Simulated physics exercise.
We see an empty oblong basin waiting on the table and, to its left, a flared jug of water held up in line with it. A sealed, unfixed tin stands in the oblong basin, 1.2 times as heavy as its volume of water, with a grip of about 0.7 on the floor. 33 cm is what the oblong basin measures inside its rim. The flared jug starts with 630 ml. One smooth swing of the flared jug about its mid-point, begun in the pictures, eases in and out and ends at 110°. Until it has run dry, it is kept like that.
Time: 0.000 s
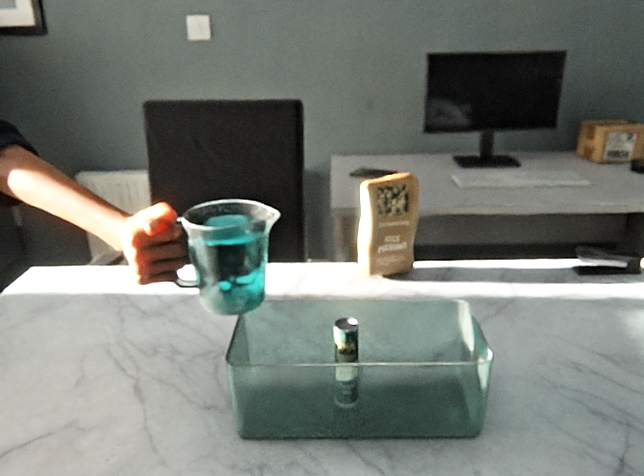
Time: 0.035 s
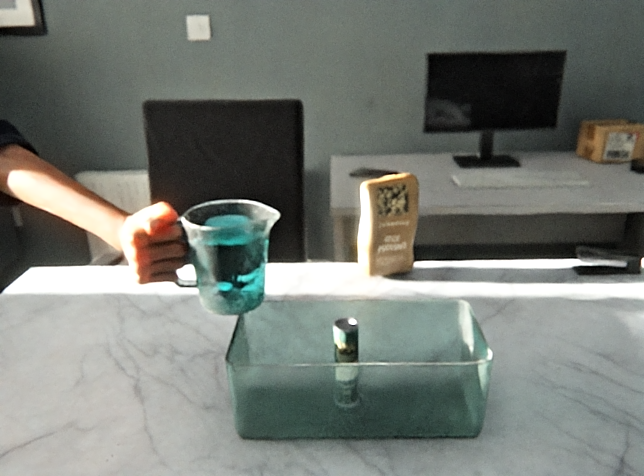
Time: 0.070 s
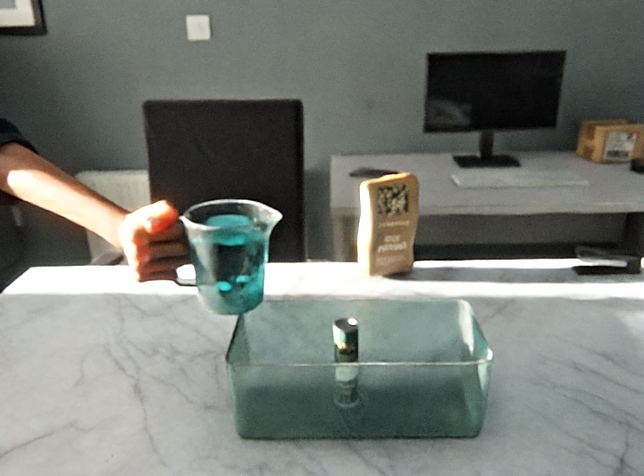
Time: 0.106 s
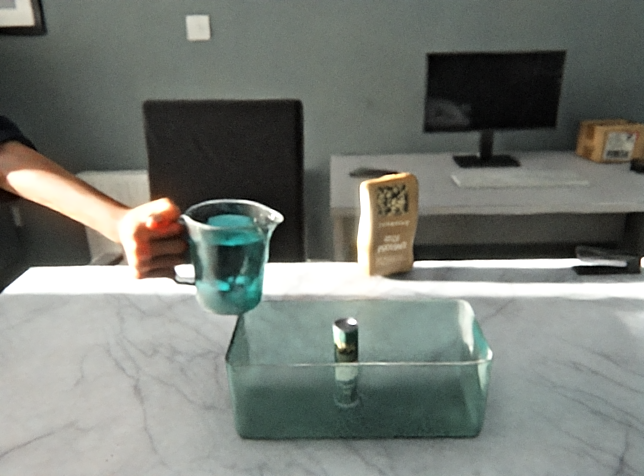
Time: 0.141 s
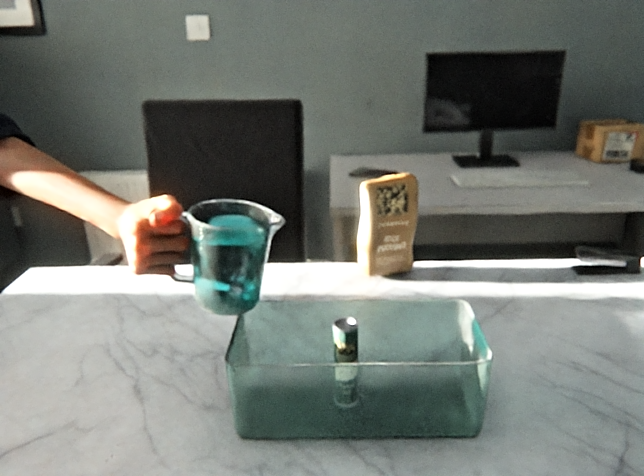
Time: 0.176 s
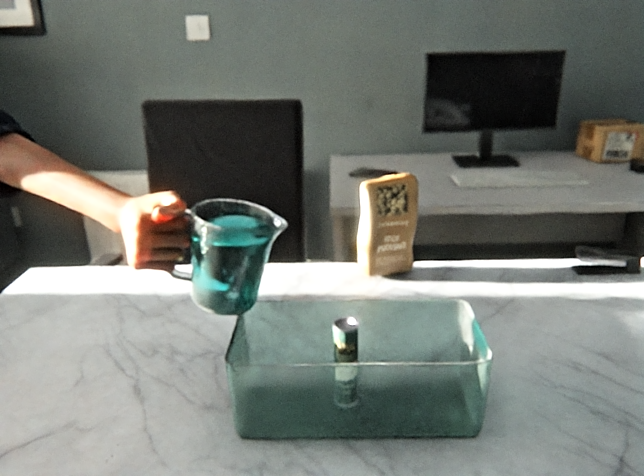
Hand tilting a flared jug of blue-green water slightly to the right beside an empty oblong basin on a marble-patterned table.
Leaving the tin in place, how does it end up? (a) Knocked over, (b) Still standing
(b) Still standing.
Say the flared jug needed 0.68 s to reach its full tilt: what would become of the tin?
Then the tin does not tip.
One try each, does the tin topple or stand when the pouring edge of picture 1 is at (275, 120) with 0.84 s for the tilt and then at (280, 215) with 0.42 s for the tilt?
Trial 1 - tin tips; trial 2 - tin tips.
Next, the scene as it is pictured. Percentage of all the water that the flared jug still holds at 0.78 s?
18 per cent or so.
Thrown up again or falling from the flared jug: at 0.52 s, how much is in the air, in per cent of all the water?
Roughly 20 percent.
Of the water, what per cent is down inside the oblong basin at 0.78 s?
70 %, more or less.
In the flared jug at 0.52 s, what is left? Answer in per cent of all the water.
Remaining: Near 74 % of the total.
By 0.52 s the tilt is 76° and 74 per cent is still to pour; the tin stands where it began.
By 0.78 s the tilt is 109° and 18 per cent is still to pour; the tin stands 1 cm from where it began.
By 1.05 s the tilt is 110° and 0 per cent is still to pour; the tin stands 1 cm from where it began.
By 1.34 s the tilt is 110° and 0 per cent is still to pour; the tin stands 1 cm from where it began.
At rest the tin stands 1 cm from where it began.
